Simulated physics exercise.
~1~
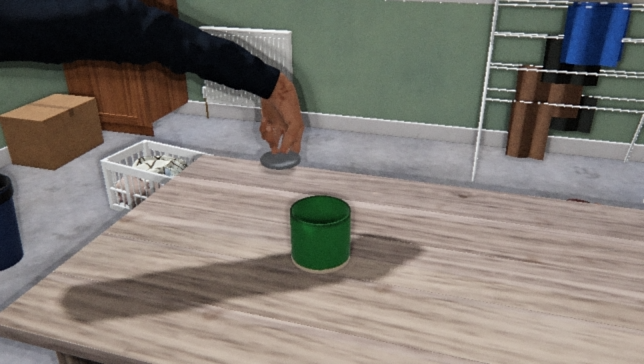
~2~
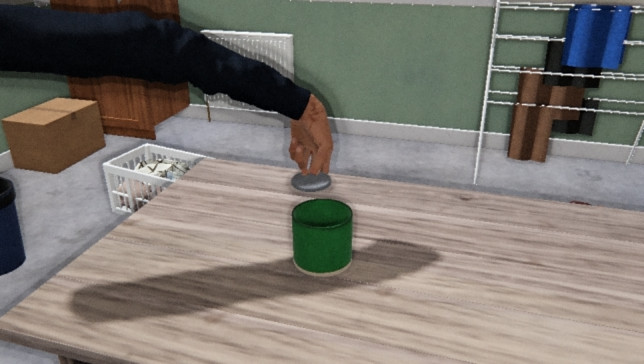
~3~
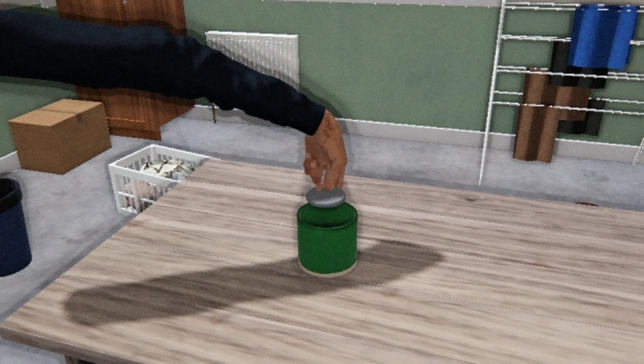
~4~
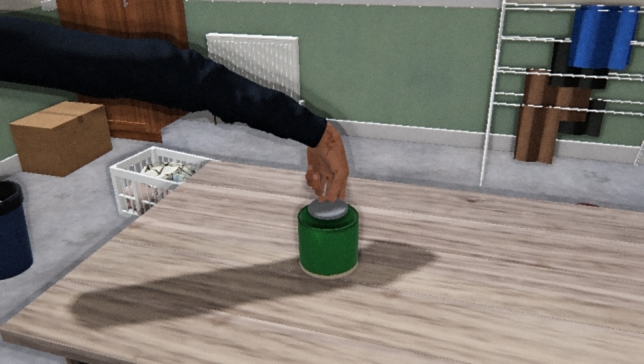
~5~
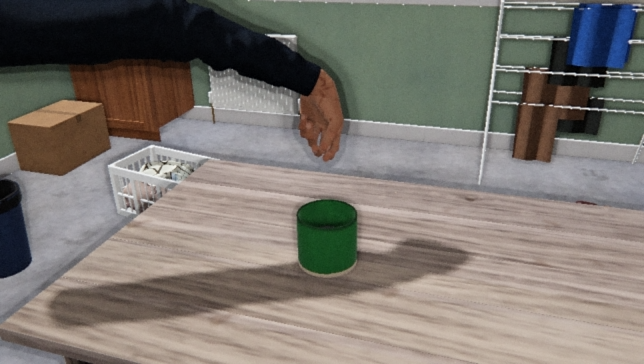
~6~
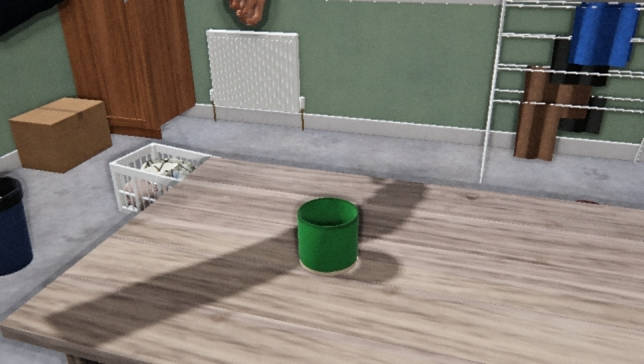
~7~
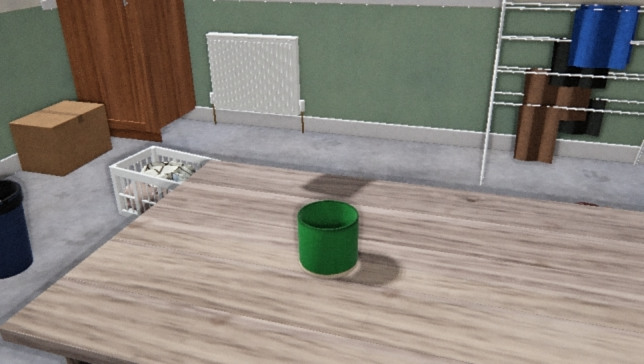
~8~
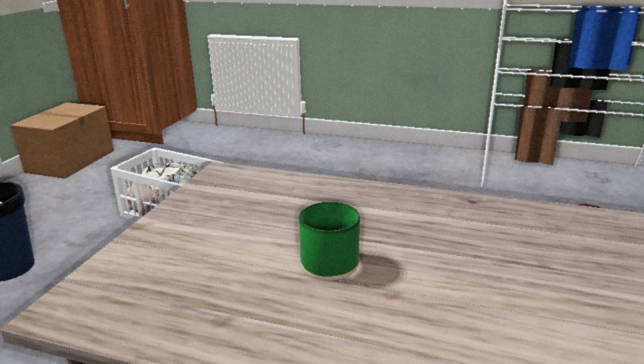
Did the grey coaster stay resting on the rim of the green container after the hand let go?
No, it did not stay on the rim. It slipped past the rim and dropped inside the green container.
A grey coaster, held by a hand reaching in from the left, moved right and down over an open green container on a wooden table. The hand let go and drew back, and the coaster dropped inside, out of sight.
